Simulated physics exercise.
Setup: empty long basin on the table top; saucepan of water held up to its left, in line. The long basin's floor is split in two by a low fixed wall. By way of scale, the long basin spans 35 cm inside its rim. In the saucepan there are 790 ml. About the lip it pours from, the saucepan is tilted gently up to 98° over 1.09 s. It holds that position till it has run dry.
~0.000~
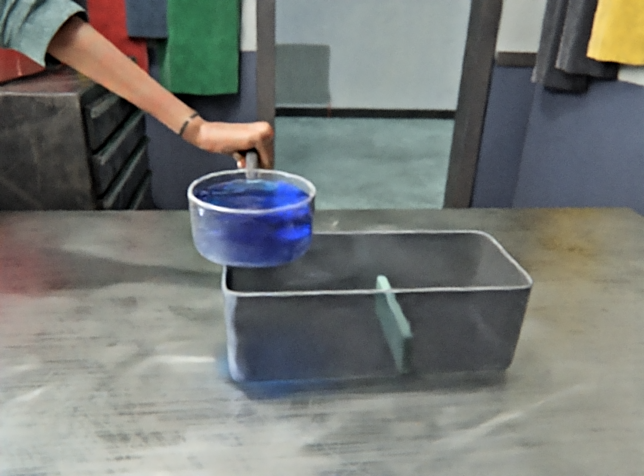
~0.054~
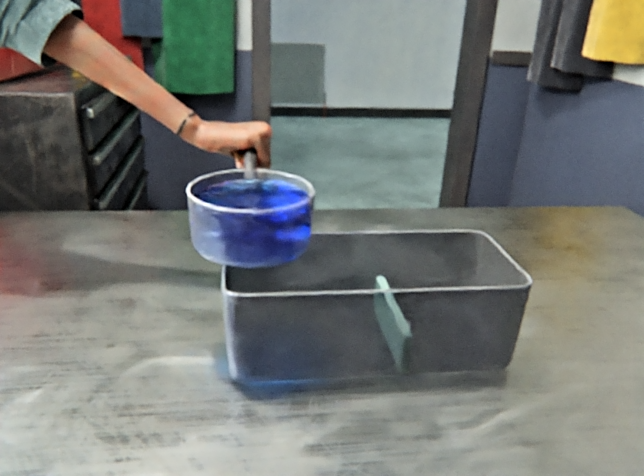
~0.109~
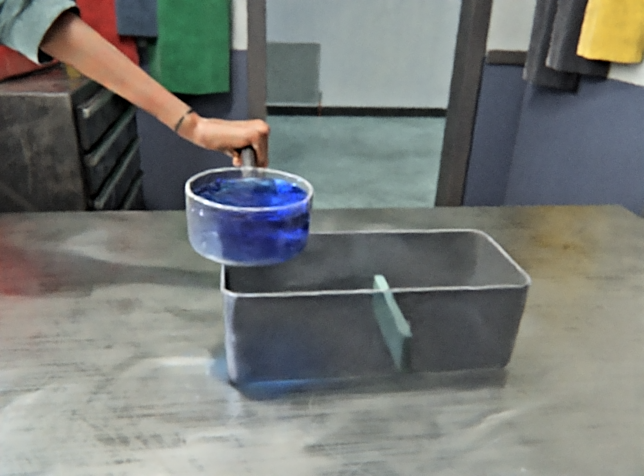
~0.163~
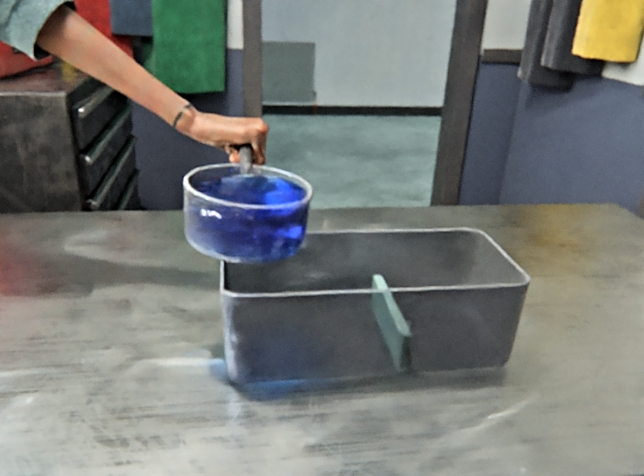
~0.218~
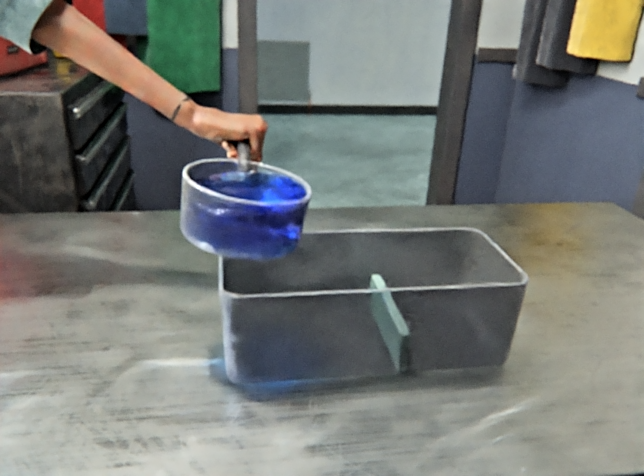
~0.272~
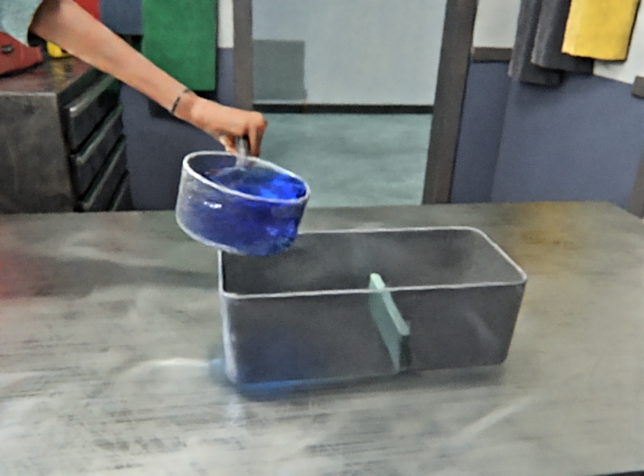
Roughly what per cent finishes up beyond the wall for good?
Roughly 36 per cent.
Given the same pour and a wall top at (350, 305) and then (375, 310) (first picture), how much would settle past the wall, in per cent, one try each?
Around 95 and 70 percent, in that order.
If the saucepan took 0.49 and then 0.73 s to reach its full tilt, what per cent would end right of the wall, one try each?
Result: 50 per cent, then 50 per cent.
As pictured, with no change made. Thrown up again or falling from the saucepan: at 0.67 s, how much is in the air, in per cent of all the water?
Around 32 in a hundred.
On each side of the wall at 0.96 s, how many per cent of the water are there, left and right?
42 per cent left and 36 right, roughly.
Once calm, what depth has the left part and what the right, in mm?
Some 16 mm on the left and some 14 mm on the right.
By 0.67 s the tilt is 66° and 54 per cent is still to pour, 15 is left of the wall and 0 right of it.
By 0.96 s the tilt is 94° and 10 per cent is still to pour, 42 is left of the wall and 36 right of it.
By 1.26 s the tilt is 98° and 1 per cent is still to pour, 60 is left of the wall and 36 right of it.
By 1.59 s the tilt is 98° and 0 per cent is still to pour, 62 is left of the wall and 36 right of it.
At rest 62 per cent lies left of the wall, 36 right of it and 1 outside.
